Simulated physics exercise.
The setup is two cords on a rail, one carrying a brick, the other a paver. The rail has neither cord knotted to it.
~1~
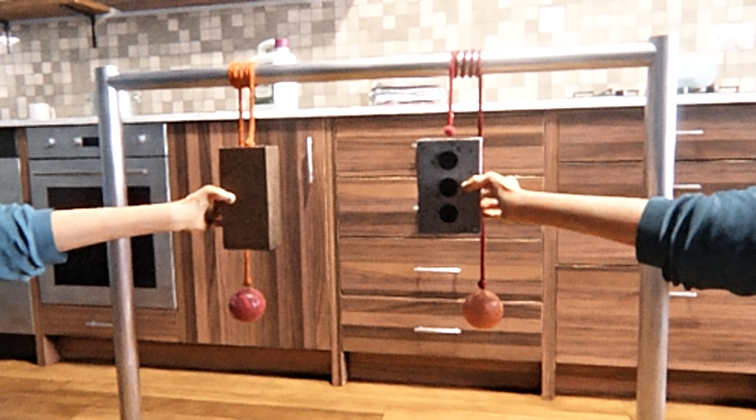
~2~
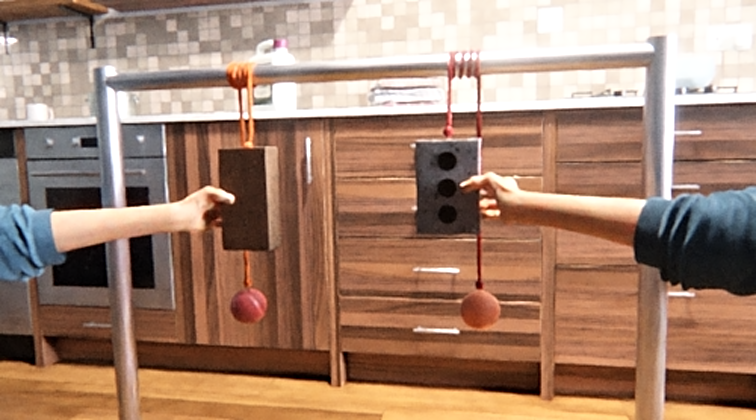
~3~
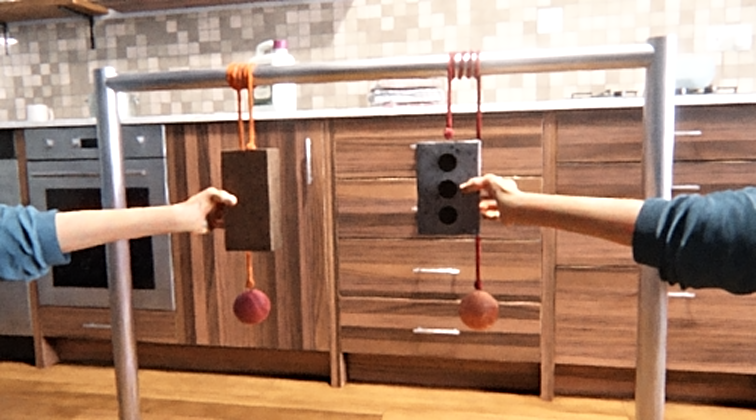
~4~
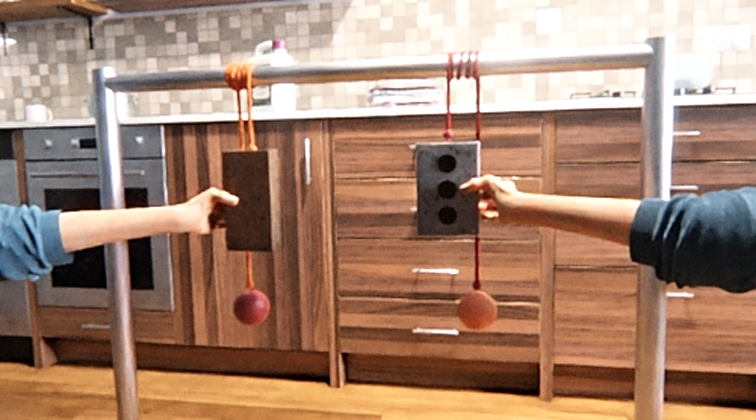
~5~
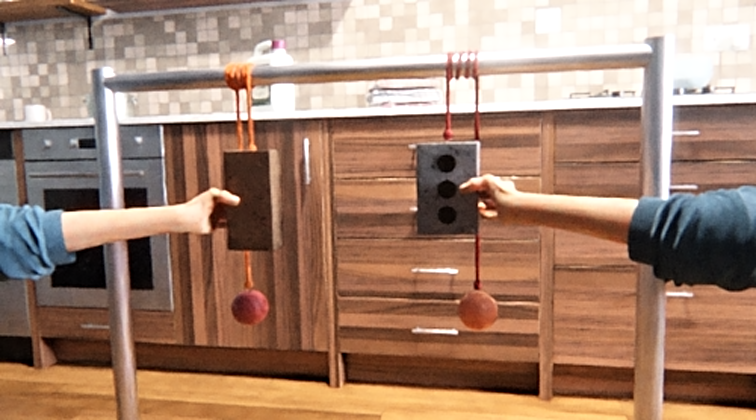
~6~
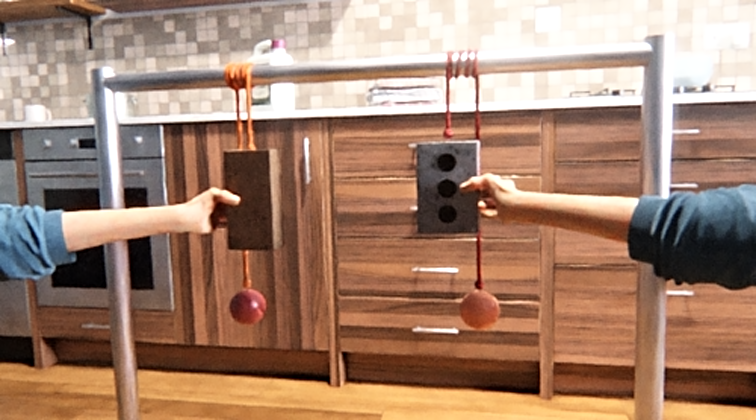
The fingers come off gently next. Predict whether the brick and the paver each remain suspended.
As I see it, brick: Up; paver: Up.
Then, 0.28 s on from there, brick off the floor near (254, 203); paver off the floor near (450, 181).
Then, 0.68 s on from there, brick off the floor near (252, 202); paver off the floor near (449, 179).
Then, 1.14 s on from there, brick off the floor near (252, 202); paver off the floor near (446, 174).
In the end, brick off the floor near (252, 201); paver off the floor near (451, 178). The brick stays hanging and the paver is held.
